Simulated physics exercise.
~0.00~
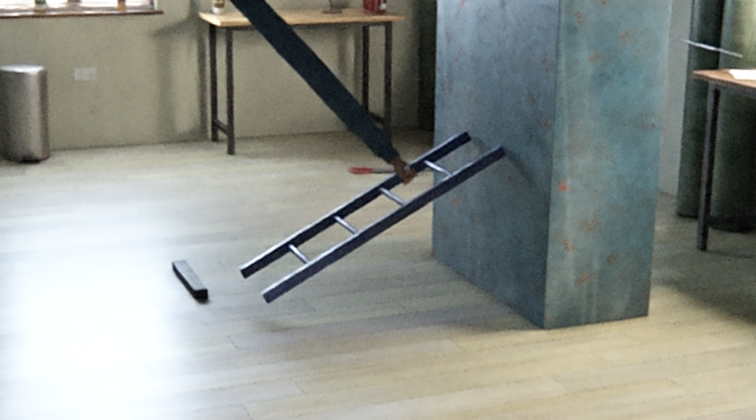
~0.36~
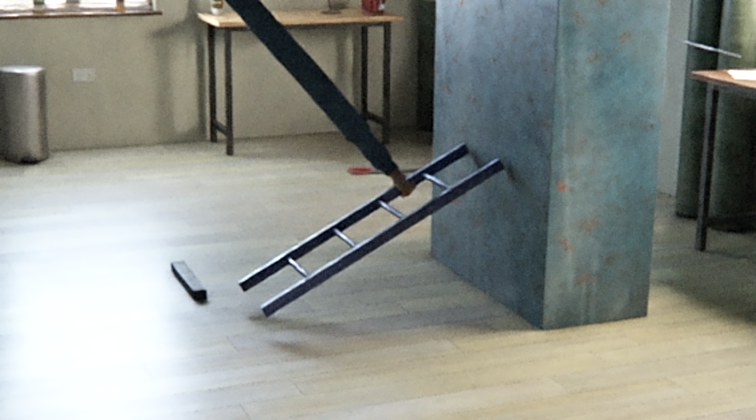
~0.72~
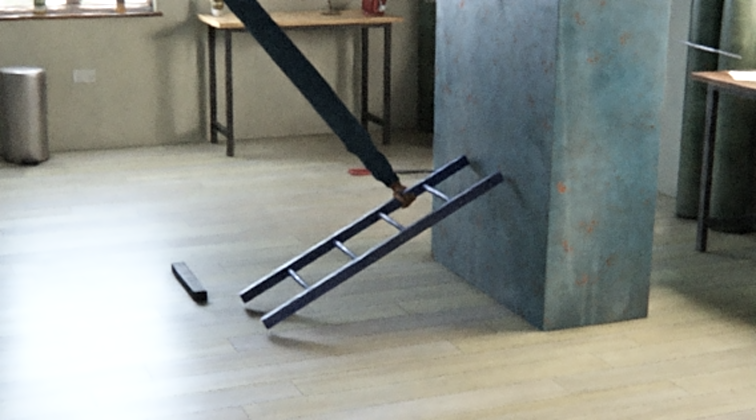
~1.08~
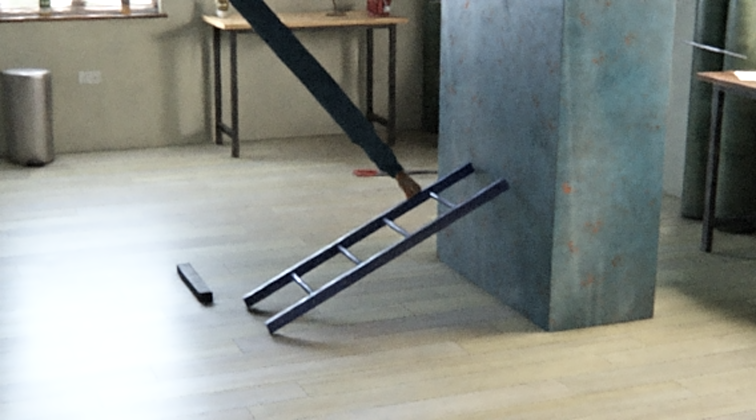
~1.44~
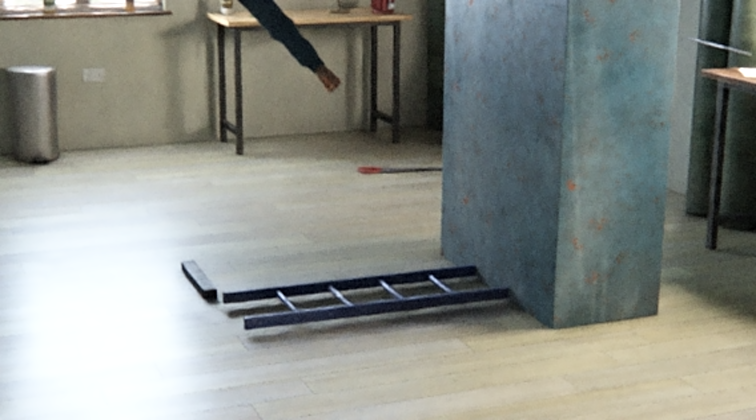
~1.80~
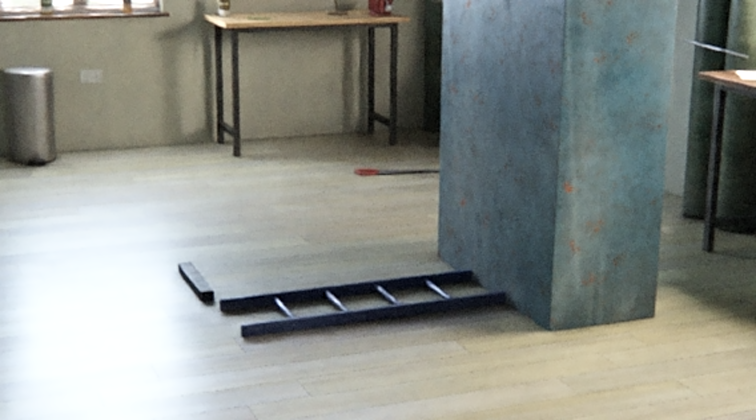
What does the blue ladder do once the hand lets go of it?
Its feet slip outward along the floor and its top drops down beside the cupboard, so it ends up lying flat.
